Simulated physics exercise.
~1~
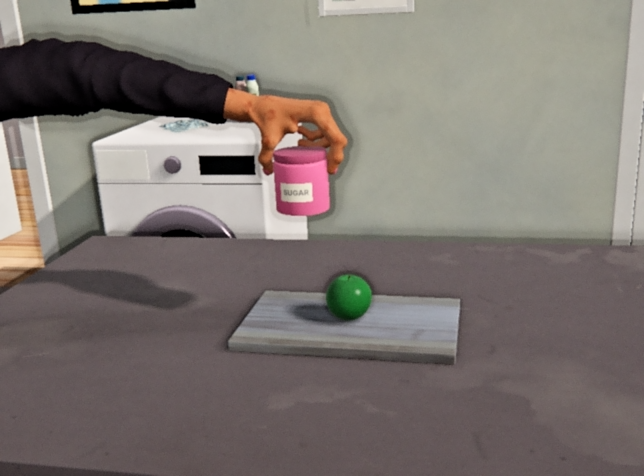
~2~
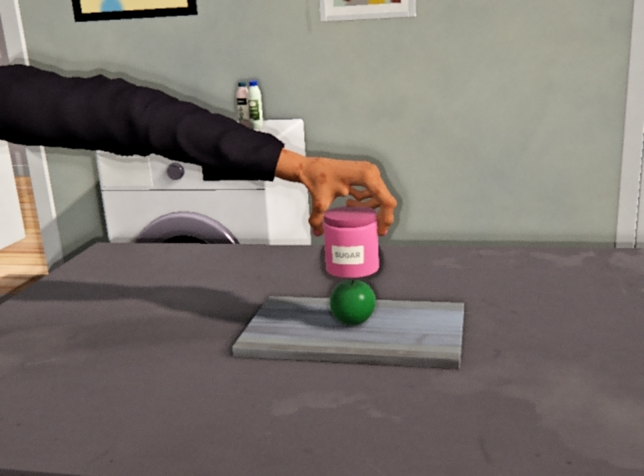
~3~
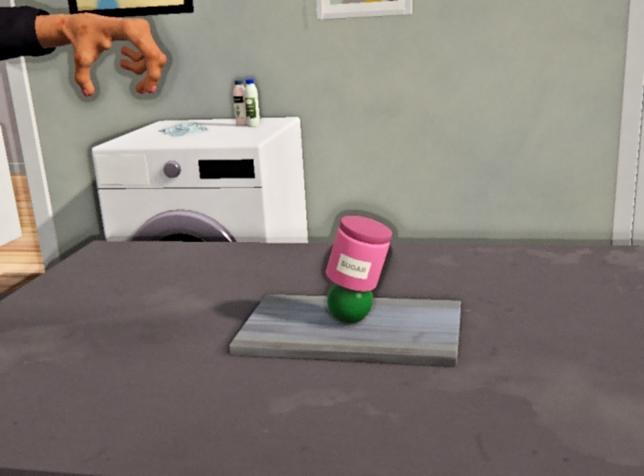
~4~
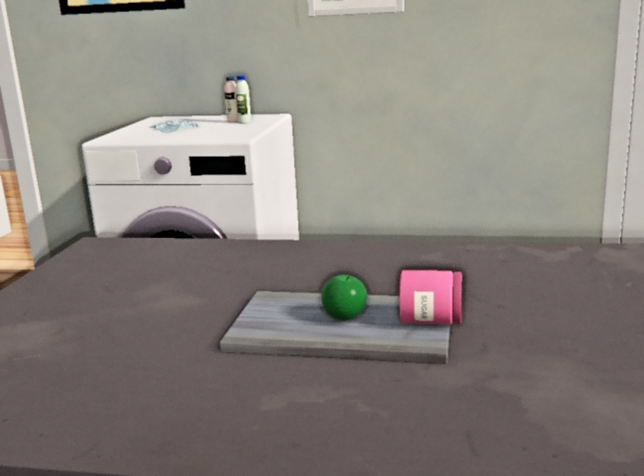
A pink sugar jar hangs from a dark-sleeved hand reaching in from the left, above a dark tabletop seen from the front by a slightly swaying camera. Below it, a round green object like an apple sits on a grey board, with a white washing machine and a pale green wall behind. The hand moves the jar right and down onto the green ball, then lets go and draws back to the upper left. The jar tilts to the right and topples off, ending on its side at the board's right end, while the ball and board stay put.
